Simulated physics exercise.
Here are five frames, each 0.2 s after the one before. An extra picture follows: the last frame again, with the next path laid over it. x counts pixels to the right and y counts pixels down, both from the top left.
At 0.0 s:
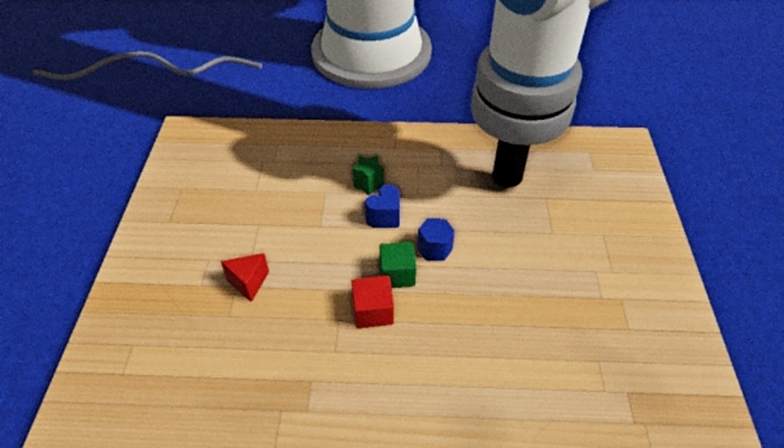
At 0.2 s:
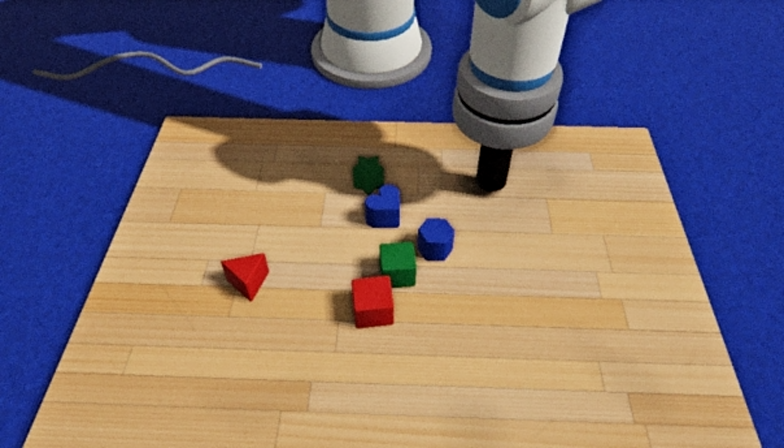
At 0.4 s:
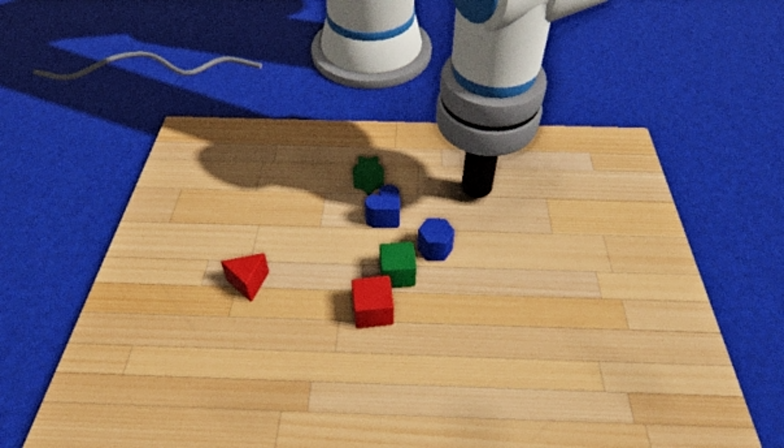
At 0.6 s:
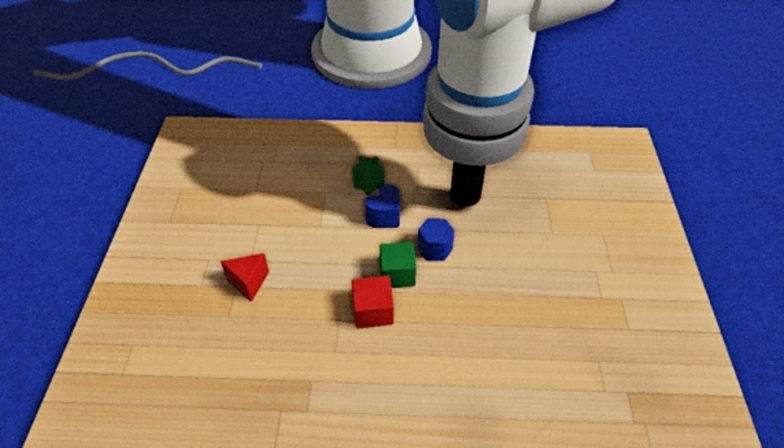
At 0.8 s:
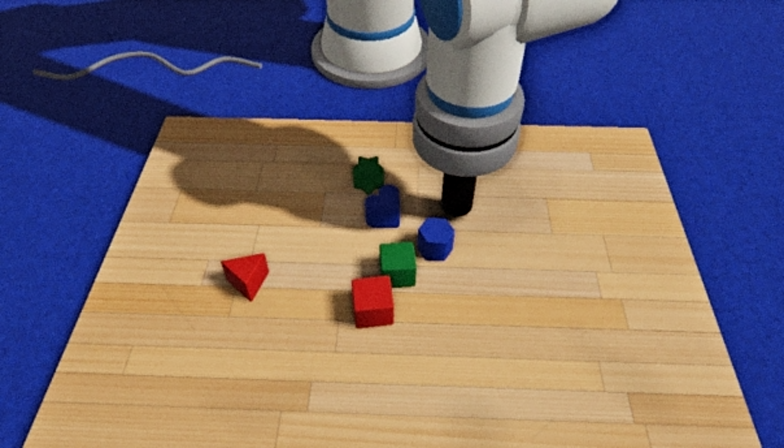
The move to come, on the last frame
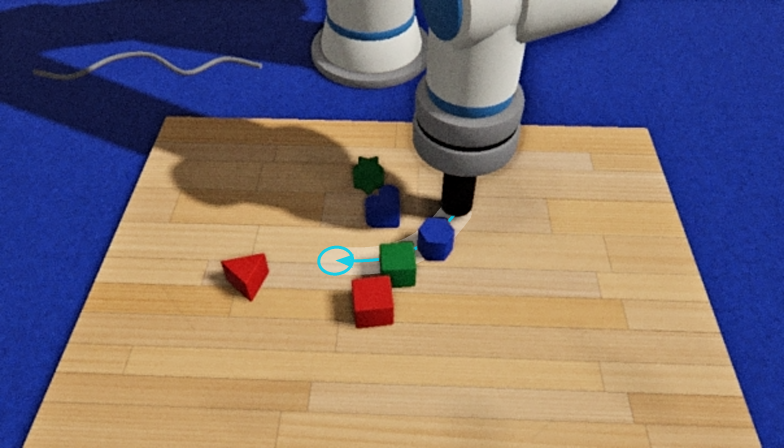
A pale wooden board lies on a bright blue surface, seen from above at an angle by a camera that stays still. Near its middle sit a green star-like block, a blue heart, a blue hexagon, a green square block and a red one, with a red triangular block to the left. A white robot arm moves its black tip leftward and slightly nearer, toward the hexagon, while the blocks stay still.
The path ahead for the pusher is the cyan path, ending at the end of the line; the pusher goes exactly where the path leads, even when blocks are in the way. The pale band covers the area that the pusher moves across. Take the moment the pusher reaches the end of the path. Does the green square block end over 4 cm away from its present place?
Yes, that is how it ends up.
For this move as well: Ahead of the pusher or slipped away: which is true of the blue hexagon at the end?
Slid off.
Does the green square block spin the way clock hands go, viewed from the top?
I expect not.
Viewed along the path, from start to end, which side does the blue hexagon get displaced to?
Answer: Left.
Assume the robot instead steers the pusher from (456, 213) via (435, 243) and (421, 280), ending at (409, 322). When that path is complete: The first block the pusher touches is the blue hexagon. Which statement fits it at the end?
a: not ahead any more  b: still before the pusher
b: Still before the pusher.
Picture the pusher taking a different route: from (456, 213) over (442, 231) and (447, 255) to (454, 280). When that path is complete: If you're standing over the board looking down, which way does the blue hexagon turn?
Verdict: Clockwise.
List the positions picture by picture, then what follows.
The first frame shows pusher's lower end (507, 177); red square block (372, 292); blue heart (385, 198); green square block (398, 255); blue hexagon (437, 230).
The second frame shows pusher (491, 181); blocks still.
The third frame shows pusher (477, 187); blocks still.
The fourth frame shows pusher (465, 196); blocks still.
The fifth frame shows pusher (456, 205); red square block (372, 292); blue heart (385, 198); green square block (398, 255); blue hexagon (437, 230).
Drawn move, from (456, 213) through (428, 241) and (385, 258) to (336, 260).
The first path, step by step. One third of the way, pusher (428, 234); green square block (395, 257); blue hexagon (429, 249).
Two thirds of the way, pusher (383, 252); red square block (370, 300); green square block (363, 269), turned 10° anticlockwise; blue hexagon (429, 257), turned 15° anticlockwise.
At the end, pusher (335, 253); red square block (369, 302), turned 20° anticlockwise; blue heart still; green square block (339, 274), turned 55° anticlockwise; blue hexagon (429, 257), turned 15° anticlockwise.
